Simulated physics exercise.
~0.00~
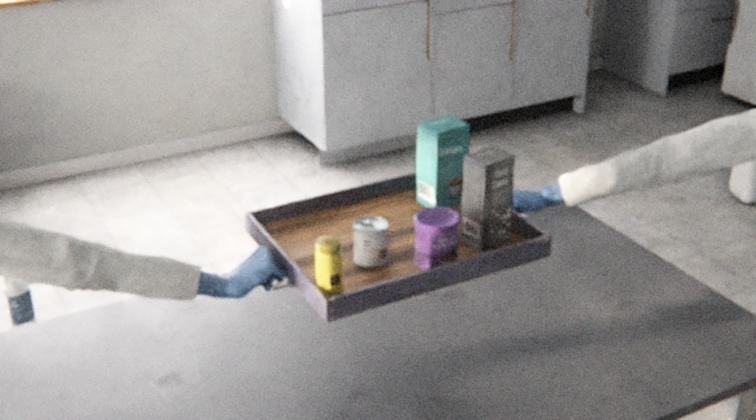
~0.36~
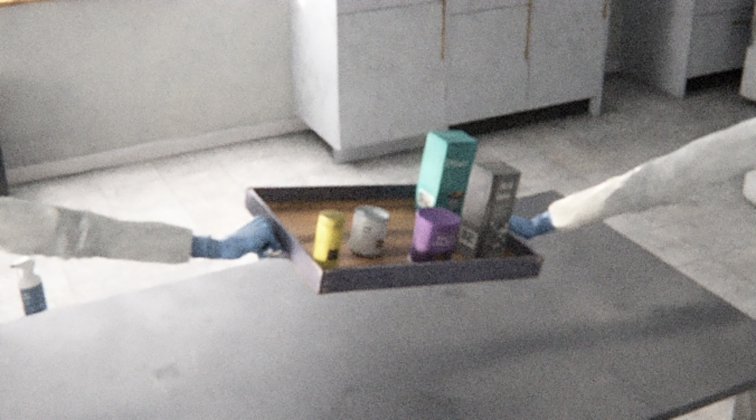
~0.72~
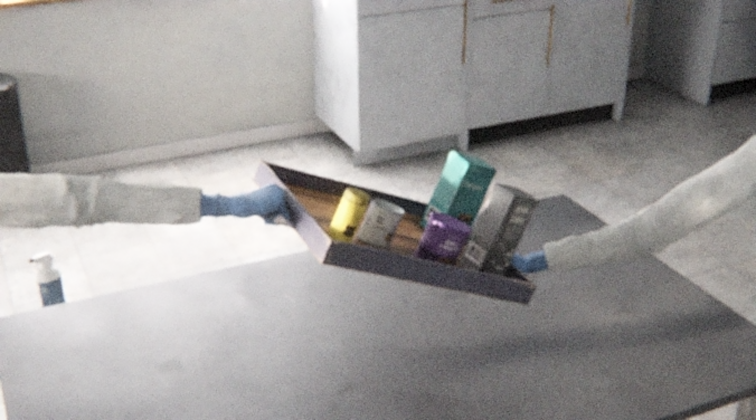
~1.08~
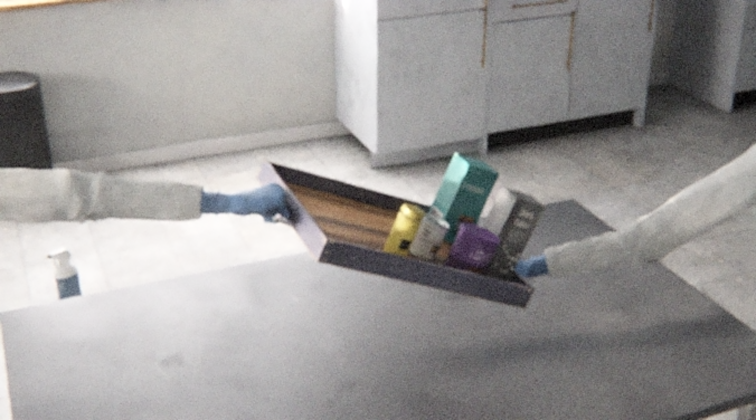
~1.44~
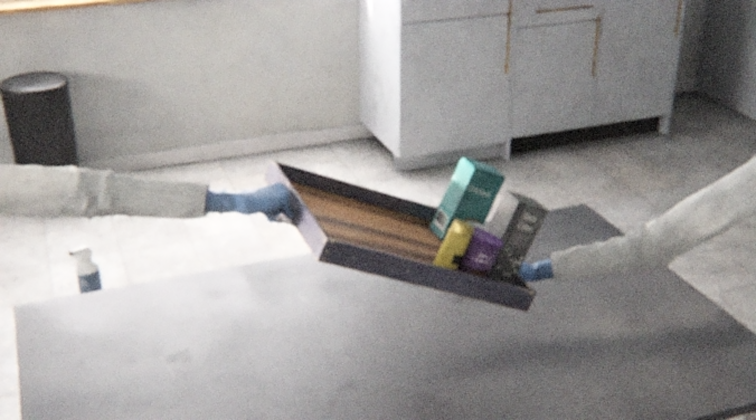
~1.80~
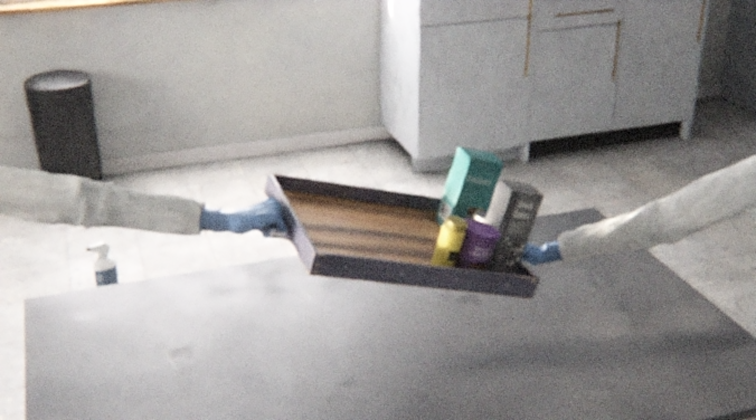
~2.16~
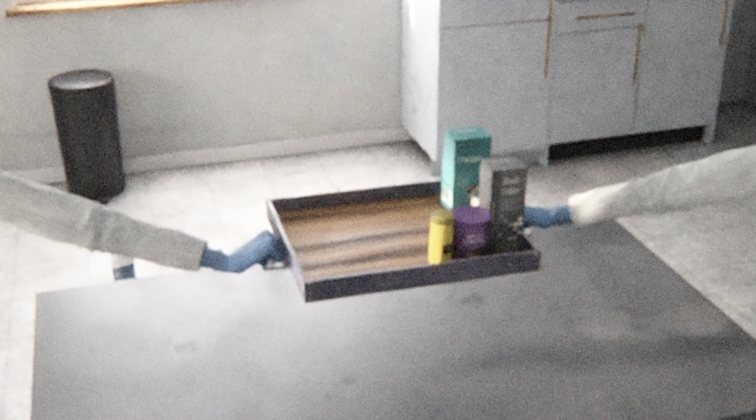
Tray held in two gloved hands dipping to the right and levelling again, leaving the tins and yellow shaker bunched beside upright cartons.
